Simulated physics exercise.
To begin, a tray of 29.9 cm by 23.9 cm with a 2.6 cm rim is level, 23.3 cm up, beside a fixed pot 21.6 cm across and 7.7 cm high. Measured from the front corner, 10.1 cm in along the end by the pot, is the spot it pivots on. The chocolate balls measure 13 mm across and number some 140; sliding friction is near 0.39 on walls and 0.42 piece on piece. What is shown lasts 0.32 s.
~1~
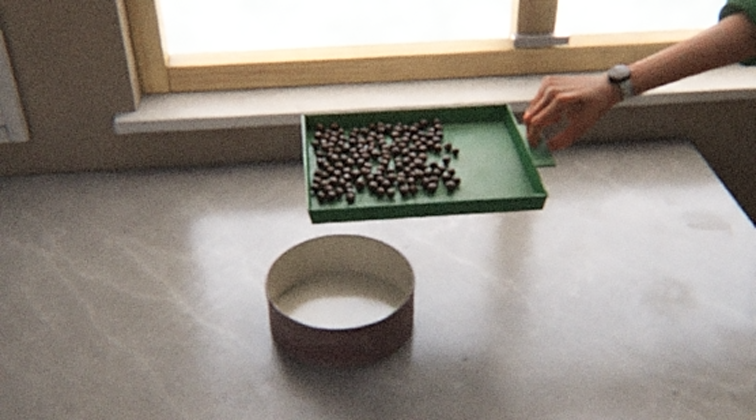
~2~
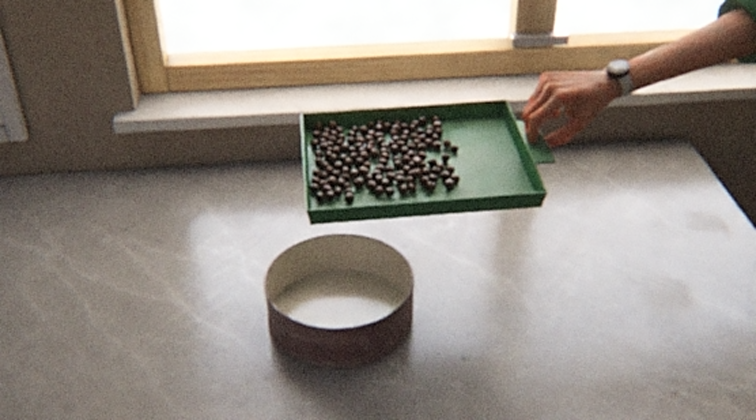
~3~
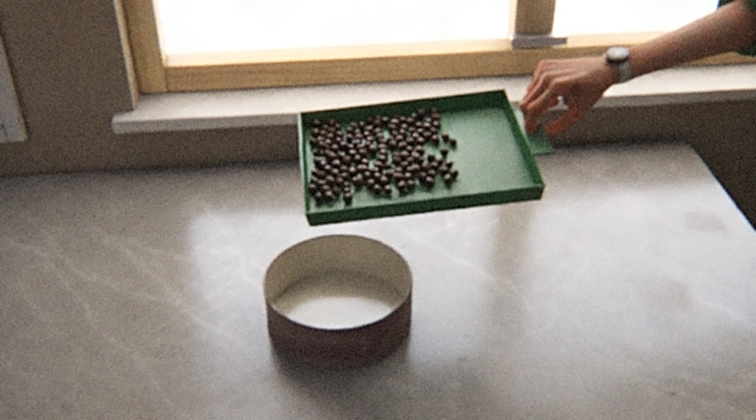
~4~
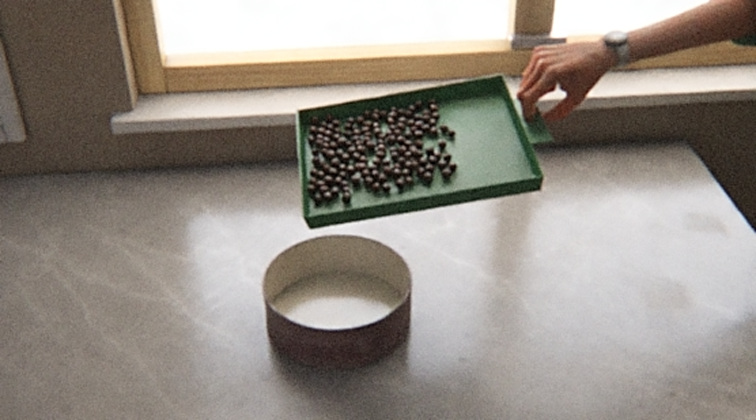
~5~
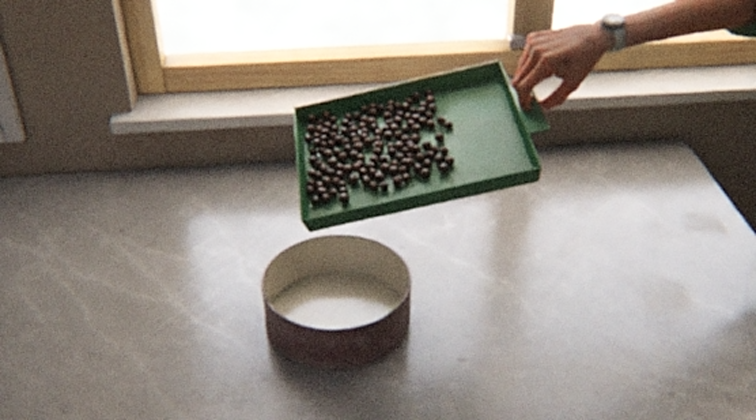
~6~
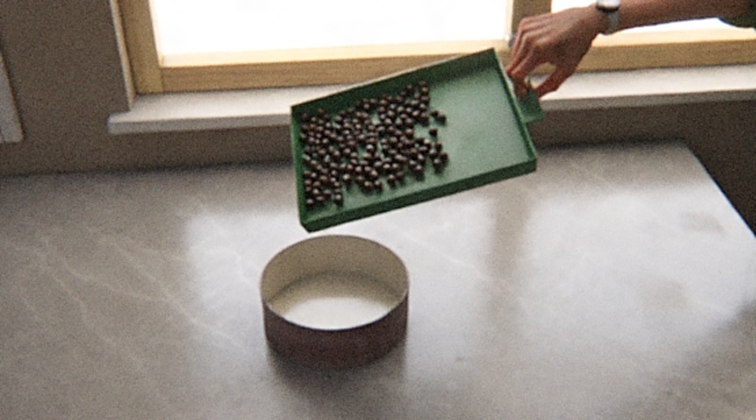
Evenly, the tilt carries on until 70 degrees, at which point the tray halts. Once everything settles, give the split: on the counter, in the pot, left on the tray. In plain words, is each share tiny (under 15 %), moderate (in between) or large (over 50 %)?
As I see it, counter: The amount should be small; pot: The amount should be small; left on the tray: The amount should be over half.
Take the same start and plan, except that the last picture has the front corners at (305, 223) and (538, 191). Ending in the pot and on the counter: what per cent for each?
You'd end with pot at 0 and counter at 0.
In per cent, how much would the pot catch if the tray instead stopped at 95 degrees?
Then about 55 per cent.
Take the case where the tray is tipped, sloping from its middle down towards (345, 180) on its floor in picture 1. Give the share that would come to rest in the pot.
Something like 0 in a hundred.
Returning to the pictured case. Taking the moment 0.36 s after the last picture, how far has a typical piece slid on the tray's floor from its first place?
Displacement on the tray: About 5 cm.
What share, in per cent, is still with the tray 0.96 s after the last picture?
Load share: Around 100%.
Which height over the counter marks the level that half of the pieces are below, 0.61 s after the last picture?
I'd say near 28 cm.
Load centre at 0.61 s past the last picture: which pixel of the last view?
Estimated centre of load: Around (324, 156).
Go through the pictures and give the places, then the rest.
The first picture shows tray tilt 0 degrees, front corners at (311, 207) and (544, 193); middle of the pieces at (386, 159); pot at (340, 278).
The second picture shows tray tilt 1 degrees, front corners at (310, 208) and (543, 190); middle of the pieces at (385, 158).
The third picture shows tray tilt 5 degrees, front corners at (308, 211) and (542, 183), lowest corner left front; middle of the pieces at (384, 154).
The fourth picture shows tray tilt 9 degrees, front corners at (306, 214) and (540, 174), lowest corner left front; middle of the pieces at (382, 150).
The fifth picture shows tray tilt 13 degrees, front corners at (305, 217) and (537, 165), lowest corner left front; middle of the pieces at (379, 146).
The sixth picture shows tray tilt 18 degrees, front corners at (302, 220) and (533, 157), lowest corner left front; middle of the pieces at (373, 143); pot at (334, 278).
Then, 0.36 s after the last picture, tilt 43 degrees; the tray holds 100 %, the pot 0 %.
Then, 0.61 s after the last picture, tilt 60 degrees; the tray holds 100 %, the pot 0 %.
Then, 0.96 s after the last picture, tilt 70 degrees; the tray holds 100 %, the pot 0 %.
In the end, counter 0 %, pot 0 %, tray 100 %.
